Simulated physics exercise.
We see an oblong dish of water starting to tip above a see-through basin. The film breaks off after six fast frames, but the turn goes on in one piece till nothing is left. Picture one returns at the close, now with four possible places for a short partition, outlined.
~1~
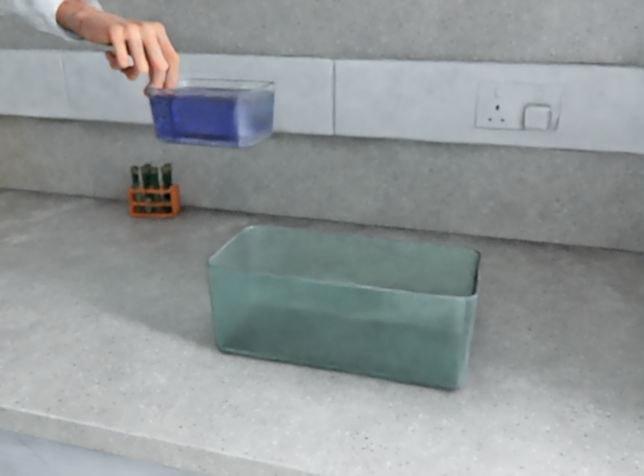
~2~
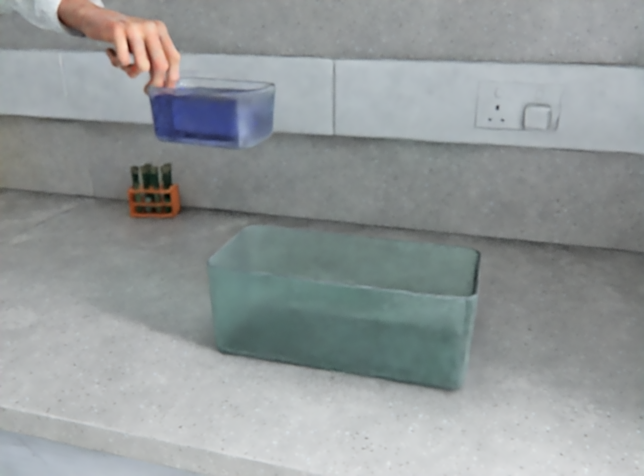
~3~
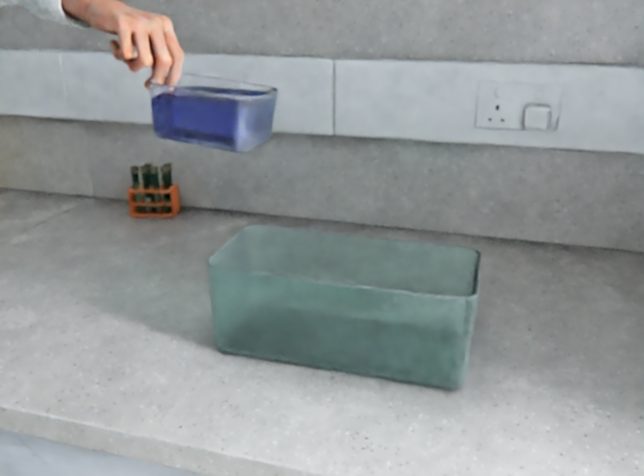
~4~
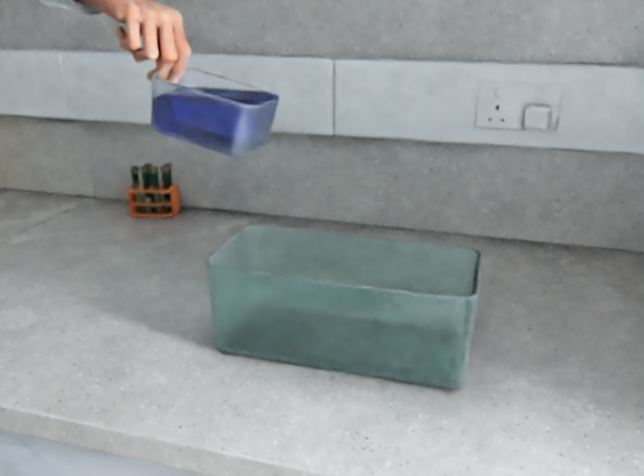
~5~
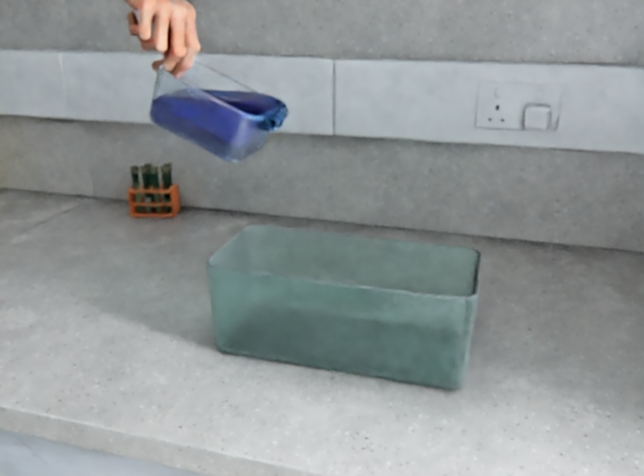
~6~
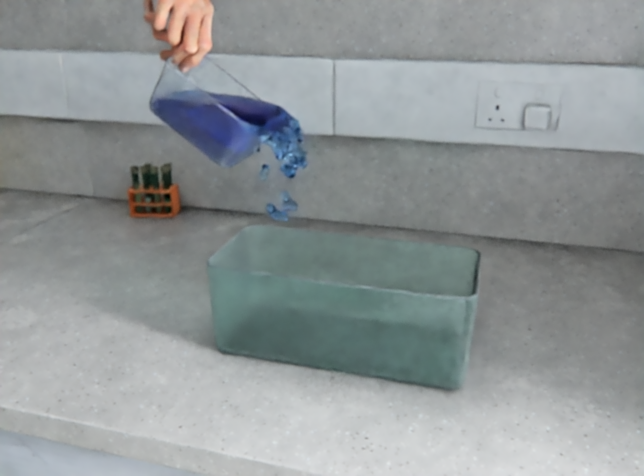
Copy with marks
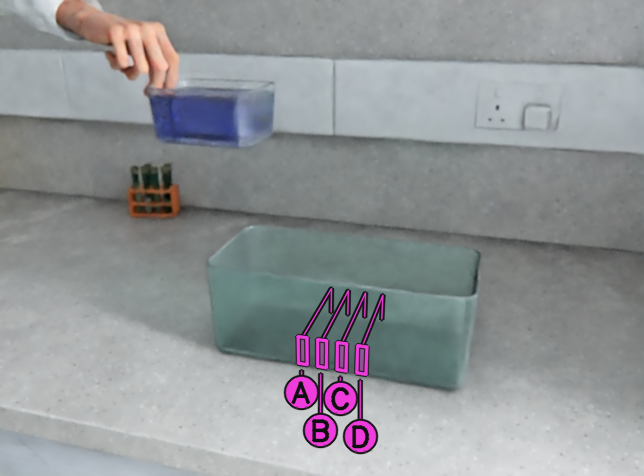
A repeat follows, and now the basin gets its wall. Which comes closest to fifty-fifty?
It is B.
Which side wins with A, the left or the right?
The right side.
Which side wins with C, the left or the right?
The left side.
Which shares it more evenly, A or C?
A.
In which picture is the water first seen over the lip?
Picture 5.
On the marked copy, A at (301, 370); B at (320, 374); C at (340, 377); D at (360, 380).
Choosing A, about 31 % ends left of the wall and 68 % right of it.
Choosing B, about 50 % ends left of the wall and 49 % right of it.
Choosing C, about 87 % ends left of the wall and 12 % right of it.
Choosing D, about 92 % ends left of the wall and 7 % right of it.
